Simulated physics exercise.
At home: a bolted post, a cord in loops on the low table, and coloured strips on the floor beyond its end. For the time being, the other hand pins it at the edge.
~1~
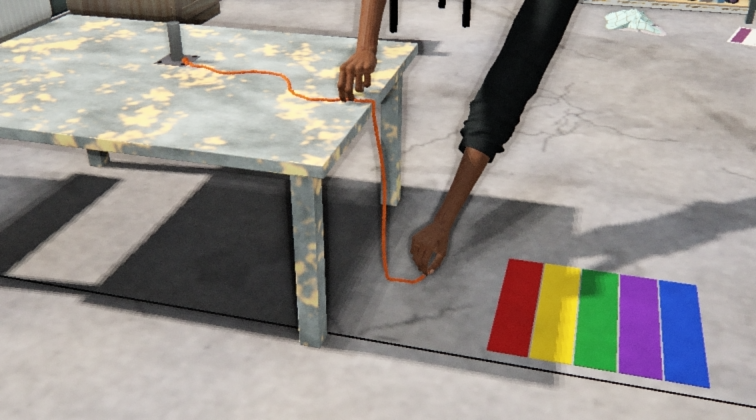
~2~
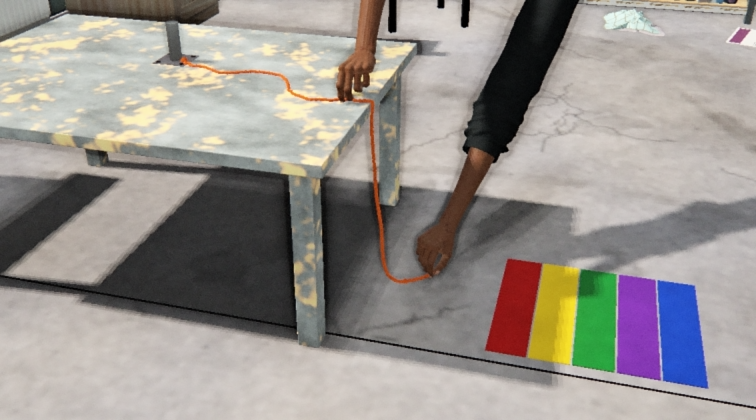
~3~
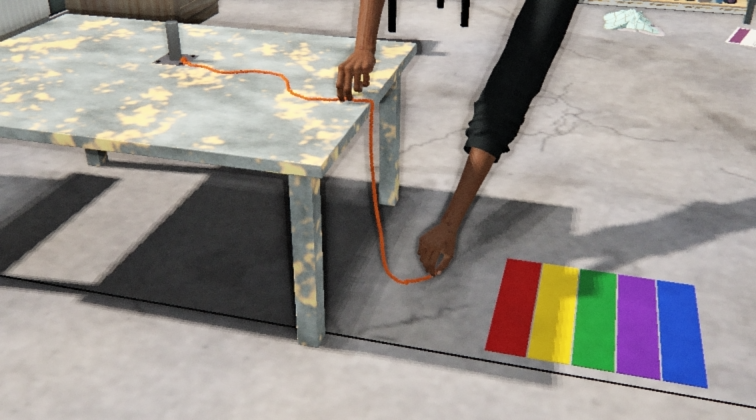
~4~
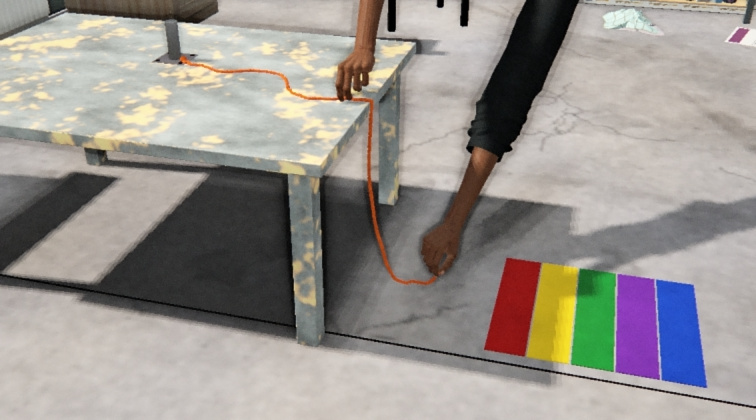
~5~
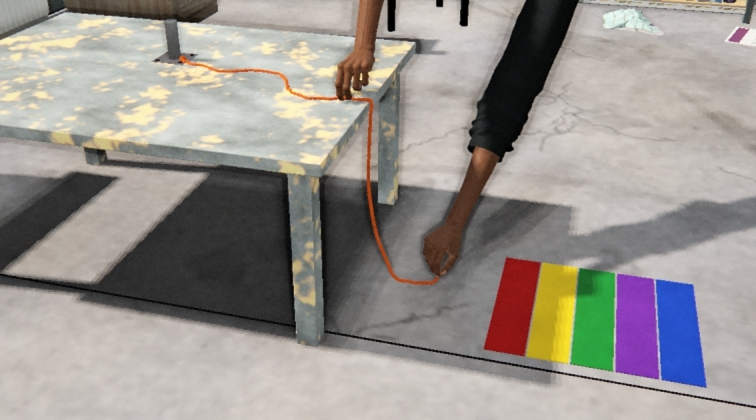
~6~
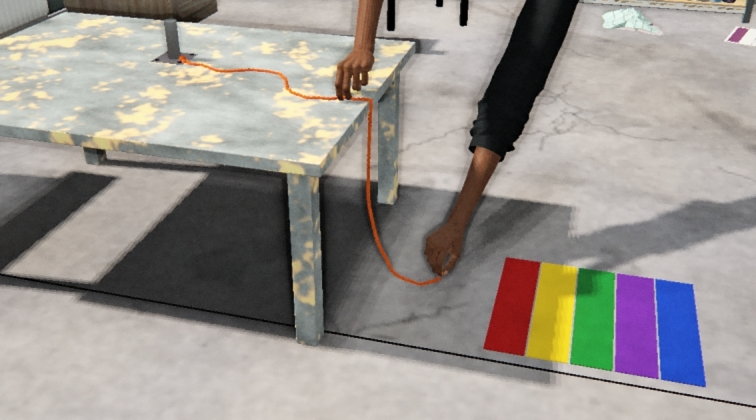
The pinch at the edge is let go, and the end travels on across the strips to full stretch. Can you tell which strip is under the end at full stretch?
Yes, the green one.
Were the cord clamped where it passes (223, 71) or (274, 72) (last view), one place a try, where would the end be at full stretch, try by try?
Try by try: (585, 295), (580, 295).
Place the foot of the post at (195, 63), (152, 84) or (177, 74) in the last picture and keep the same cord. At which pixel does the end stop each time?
Try by try: (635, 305), (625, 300) and (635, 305).
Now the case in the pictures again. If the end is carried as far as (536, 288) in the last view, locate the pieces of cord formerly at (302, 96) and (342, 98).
Around (349, 91) and (376, 113).
Soon after, end near (536, 288); over red.
Then, end near (575, 294); over yellow.
At full stretch, end near (598, 297); over green. It gets as far as the green strip.
